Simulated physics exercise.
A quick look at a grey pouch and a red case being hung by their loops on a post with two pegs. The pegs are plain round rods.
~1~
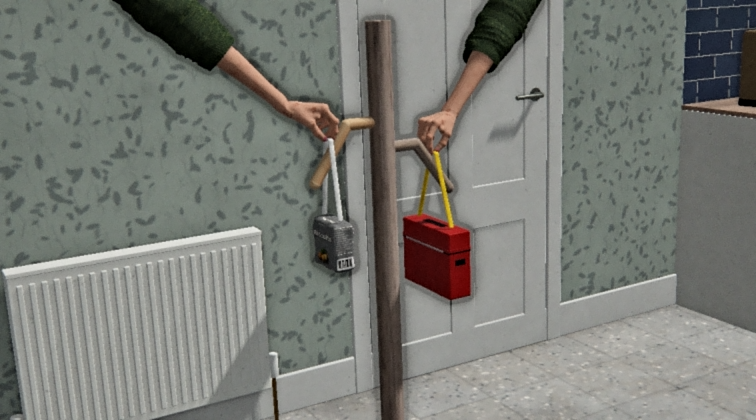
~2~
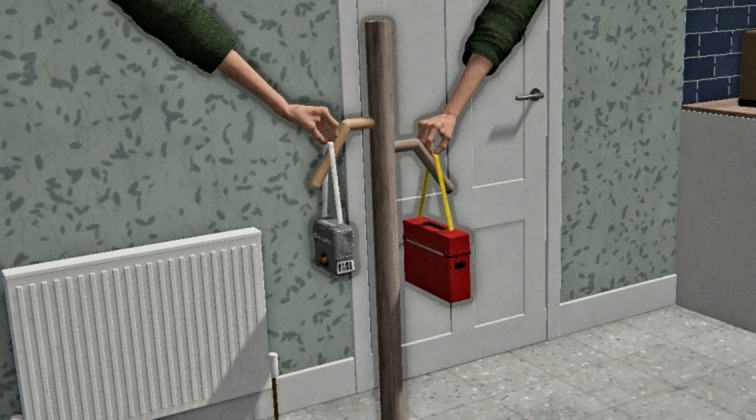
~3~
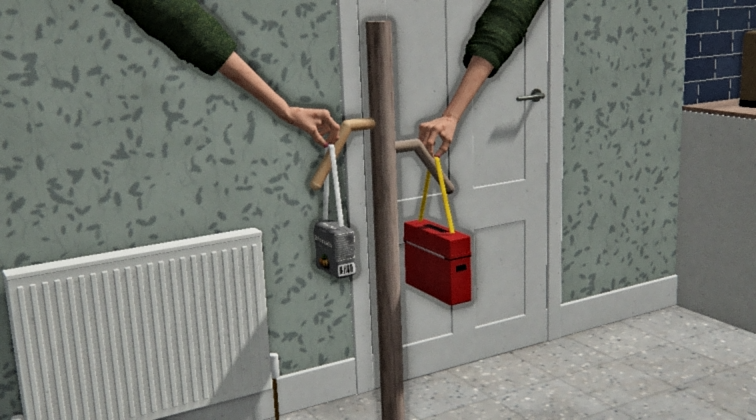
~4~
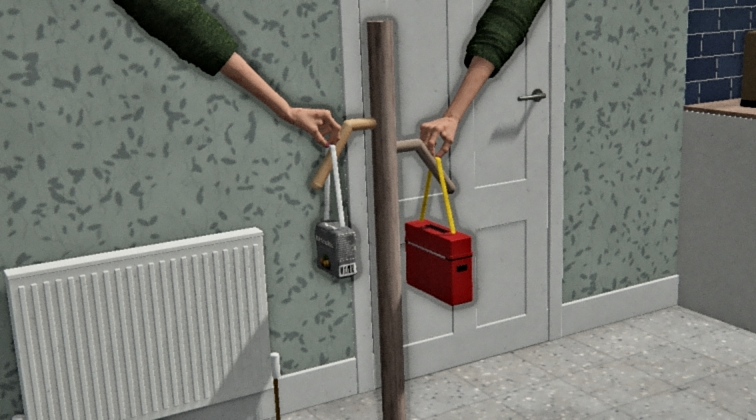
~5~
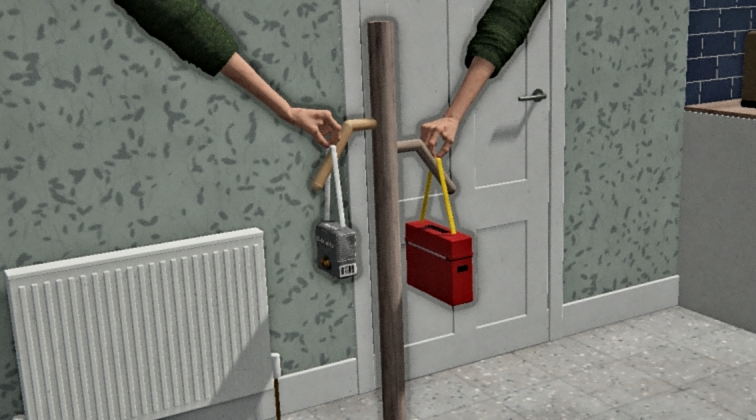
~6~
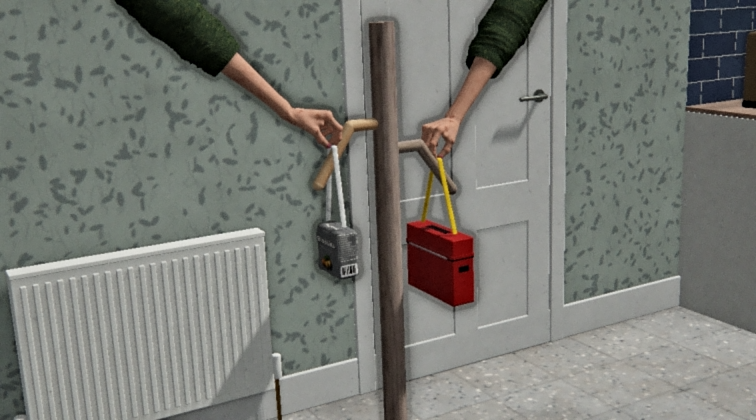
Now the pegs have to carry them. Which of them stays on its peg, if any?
The grey pouch slips off its peg. The red case drops to the floor.
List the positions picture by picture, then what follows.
The first frame shows grey pouch (334, 243); red case (436, 255); left peg tip (315, 184); right peg tip (448, 188).
The second frame shows grey pouch (334, 246); red case (436, 258).
The third frame shows grey pouch (335, 249); red case (437, 261).
The fourth frame shows grey pouch (336, 249); red case (438, 261).
The fifth frame shows grey pouch (336, 249); red case (438, 261).
The sixth frame shows grey pouch (337, 250); red case (439, 262); left peg tip (318, 185), sloping steeply down; right peg tip (452, 189), sloping steeply down.
Then, 0.28 s on from there, grey pouch falling near (342, 335); red case falling near (441, 341).
Then, 0.54 s on from there, grey pouch on the floor; red case on the floor.
In the end, grey pouch on the floor; red case on the floor. The grey pouch drops to the floor and the red case comes down.
